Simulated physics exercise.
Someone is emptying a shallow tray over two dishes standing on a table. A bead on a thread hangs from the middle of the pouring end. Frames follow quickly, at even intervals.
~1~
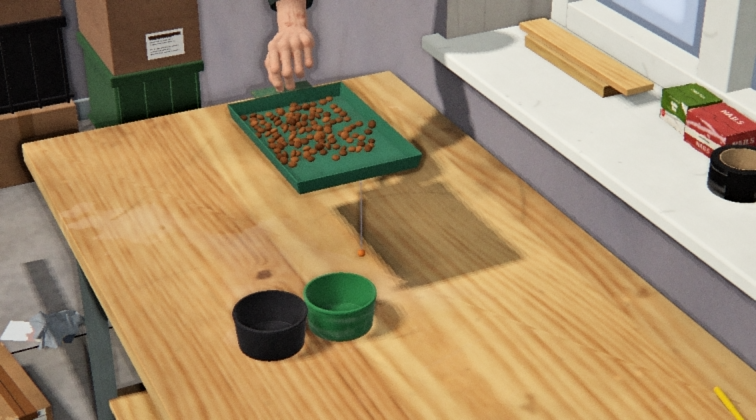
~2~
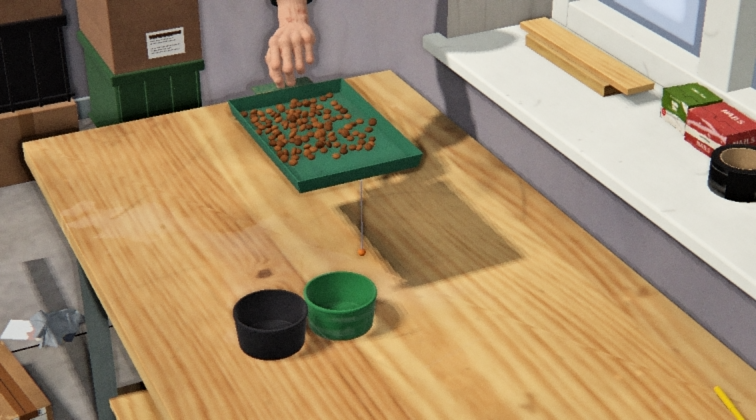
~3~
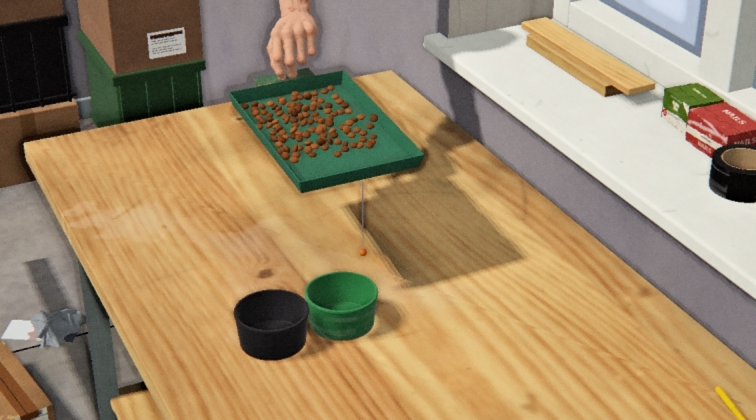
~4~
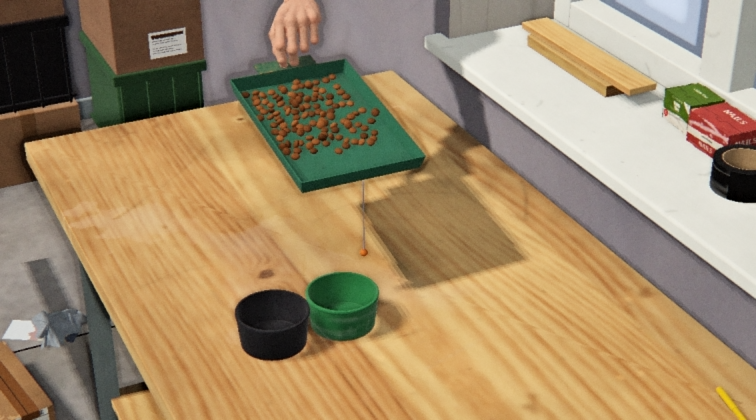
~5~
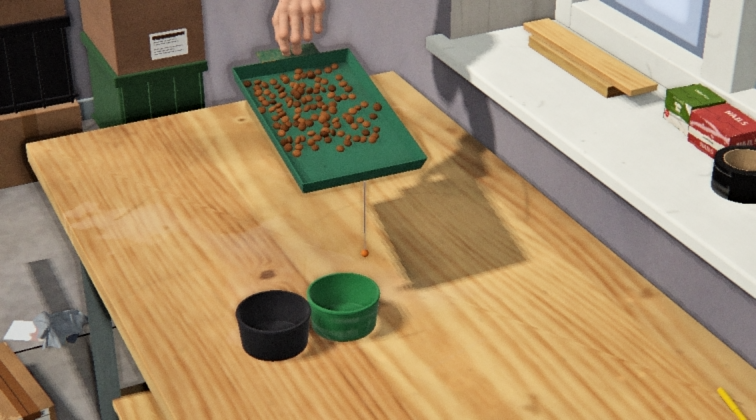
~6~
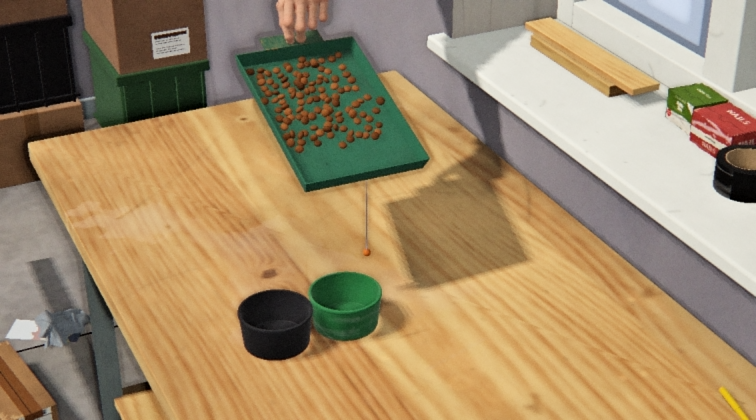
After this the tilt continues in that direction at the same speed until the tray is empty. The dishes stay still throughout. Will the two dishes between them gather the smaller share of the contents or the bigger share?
So the dishes get the minority of the load, I reckon.
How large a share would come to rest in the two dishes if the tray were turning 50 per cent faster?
It would be around 30 percent.
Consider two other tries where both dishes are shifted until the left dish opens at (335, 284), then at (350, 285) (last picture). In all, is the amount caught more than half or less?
At place one in excess of half; at place two in excess of half.
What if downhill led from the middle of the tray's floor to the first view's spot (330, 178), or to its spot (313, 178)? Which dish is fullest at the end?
Outcome by order - one: Right side; two: Right side.
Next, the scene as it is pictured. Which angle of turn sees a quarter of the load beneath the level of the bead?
Approx. reading: About 85°.
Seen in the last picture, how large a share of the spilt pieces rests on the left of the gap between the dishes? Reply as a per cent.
Roughly 0 in a hundred.
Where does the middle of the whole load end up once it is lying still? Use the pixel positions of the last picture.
Roughly at (411, 314), give or take.
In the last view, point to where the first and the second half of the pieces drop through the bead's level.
First half (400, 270); second half (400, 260).
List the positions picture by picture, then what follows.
In the first frame, corners of the pouring end (299, 180) and (417, 153), level; middle of the load (309, 130), bits of dog kibble; left dish (284, 342); right dish (355, 323); bead on its thread (362, 253).
In the second frame, corners of the pouring end (300, 179) and (418, 153), level; middle of the load (309, 127).
In the third frame, corners of the pouring end (302, 180) and (420, 153), tipped barely, level across its low end; middle of the load (310, 122).
In the fourth frame, corners of the pouring end (303, 180) and (421, 155), tipped a little, level across its low end; middle of the load (311, 114).
In the fifth frame, corners of the pouring end (305, 181) and (423, 156), tipped a little, level across its low end; middle of the load (313, 107).
In the sixth frame, corners of the pouring end (307, 181) and (425, 157), tipped clearly, level across its low end; middle of the load (316, 99); left dish (289, 341); right dish (360, 322).
Just after the last frame, tray tipped steeply; almost all on the tray; about a tenth in the air.
A moment on, tray tipped past a quarter turn; roughly half on the tray; about a tenth in the right dish; roughly a third outside both; just a few in the air.
Further on, tray tipped past a quarter turn; roughly a quarter in the right dish; the larger part outside both.
When it is over, tray tipped past a quarter turn; not one in the left dish; roughly a quarter in the right dish; the larger part outside both.
